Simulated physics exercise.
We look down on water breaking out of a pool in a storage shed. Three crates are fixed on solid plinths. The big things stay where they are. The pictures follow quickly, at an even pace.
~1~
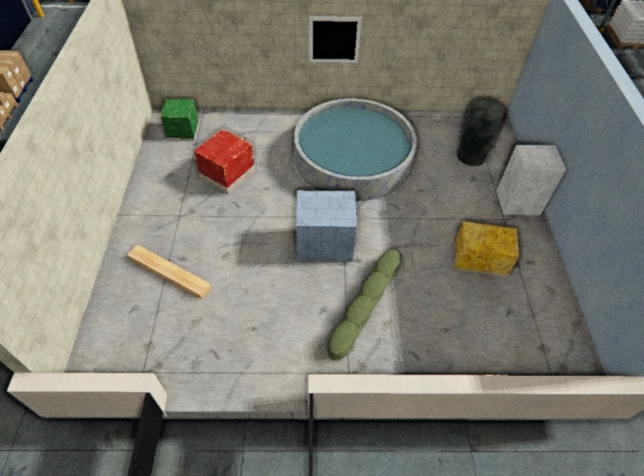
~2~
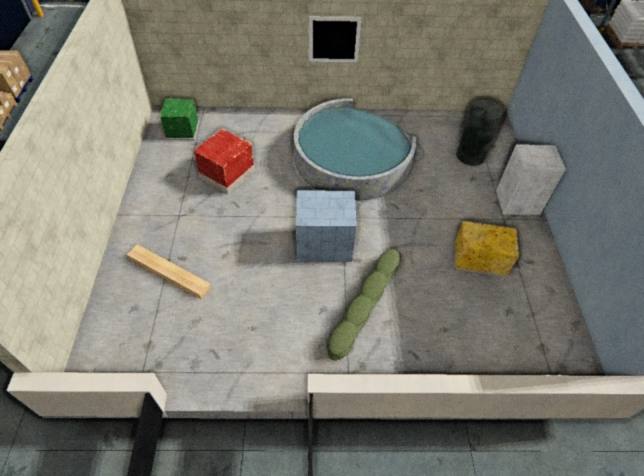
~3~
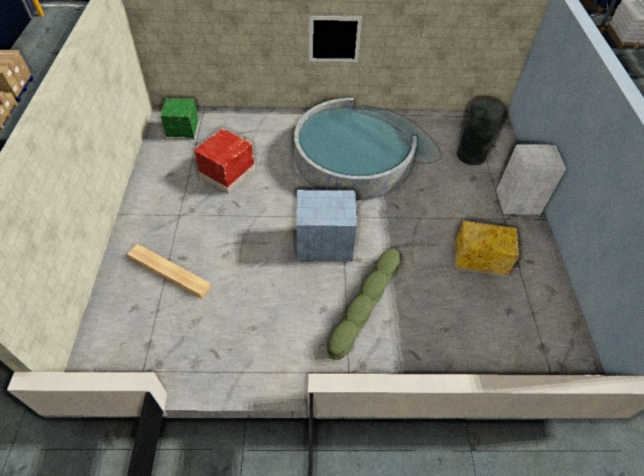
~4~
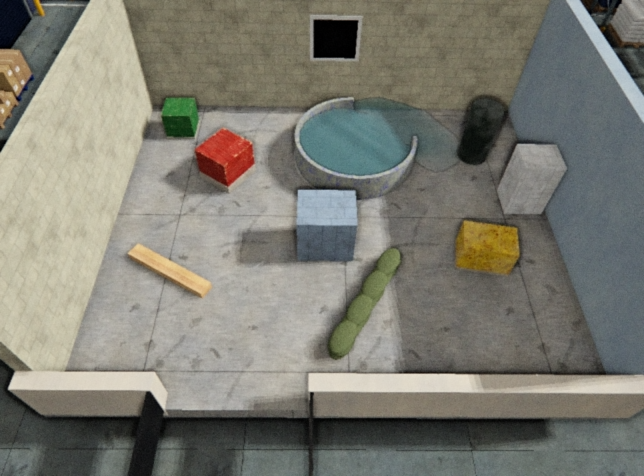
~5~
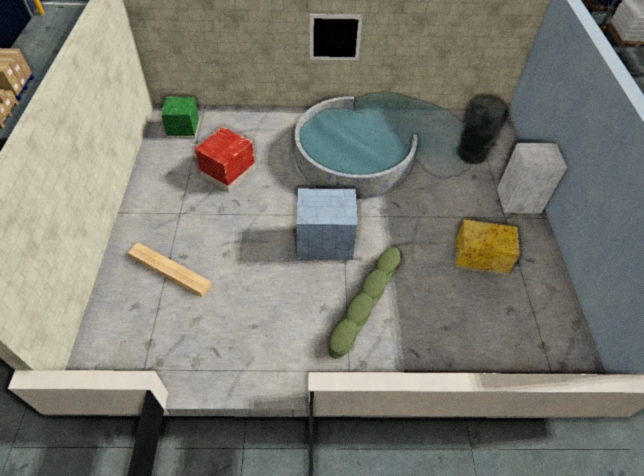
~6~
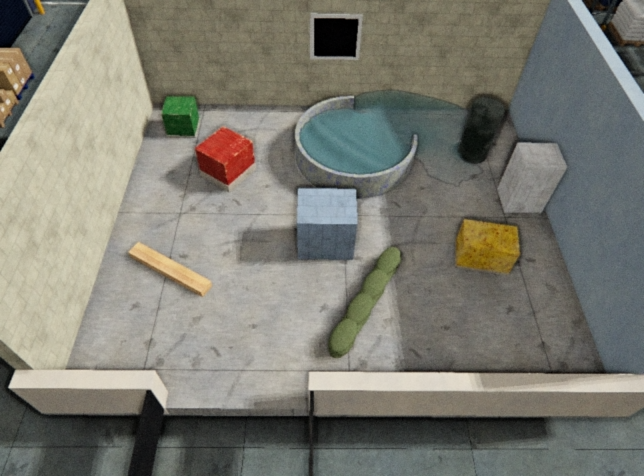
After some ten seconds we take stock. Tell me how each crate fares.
The red crate escapes dry; the yellow crate is wetted; the green crate is wetted.
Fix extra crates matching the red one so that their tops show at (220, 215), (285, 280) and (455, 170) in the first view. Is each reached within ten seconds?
In turn: Stays dry, remains dry, is wetted.
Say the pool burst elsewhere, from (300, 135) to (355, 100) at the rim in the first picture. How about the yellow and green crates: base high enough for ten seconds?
In short: The yellow crate stays dry; the green crate is soaked.
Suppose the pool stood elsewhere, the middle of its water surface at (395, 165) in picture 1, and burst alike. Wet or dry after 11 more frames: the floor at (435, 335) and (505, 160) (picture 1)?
In turn: No water, awash.
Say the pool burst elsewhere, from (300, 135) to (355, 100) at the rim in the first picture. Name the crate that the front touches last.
It is the crate marked yellow.
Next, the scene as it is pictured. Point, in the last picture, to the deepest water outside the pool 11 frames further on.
At about (508, 111).
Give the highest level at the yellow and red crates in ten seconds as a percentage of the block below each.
In turn 140 and 30 per cent.
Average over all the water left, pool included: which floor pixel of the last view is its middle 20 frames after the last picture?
Around (418, 148).
A moment on, water covers 15 % of the floor; the red crate not reached, the yellow crate not reached, the green crate not reached.
Next, water covers 15 % of the floor; the red crate not reached, the yellow crate not reached, the green crate not reached.
Then, water covers 35 % of the floor; the red crate water round its plinth, the yellow crate water round its plinth, the green crate water round its plinth.
Later, water covers 55 % of the floor; the red crate water round its plinth, the yellow crate water round its plinth, the green crate water round its plinth.
In the end, water covers 85 % of the floor; the red crate stayed above the water, the yellow crate was topped, the green crate was topped.
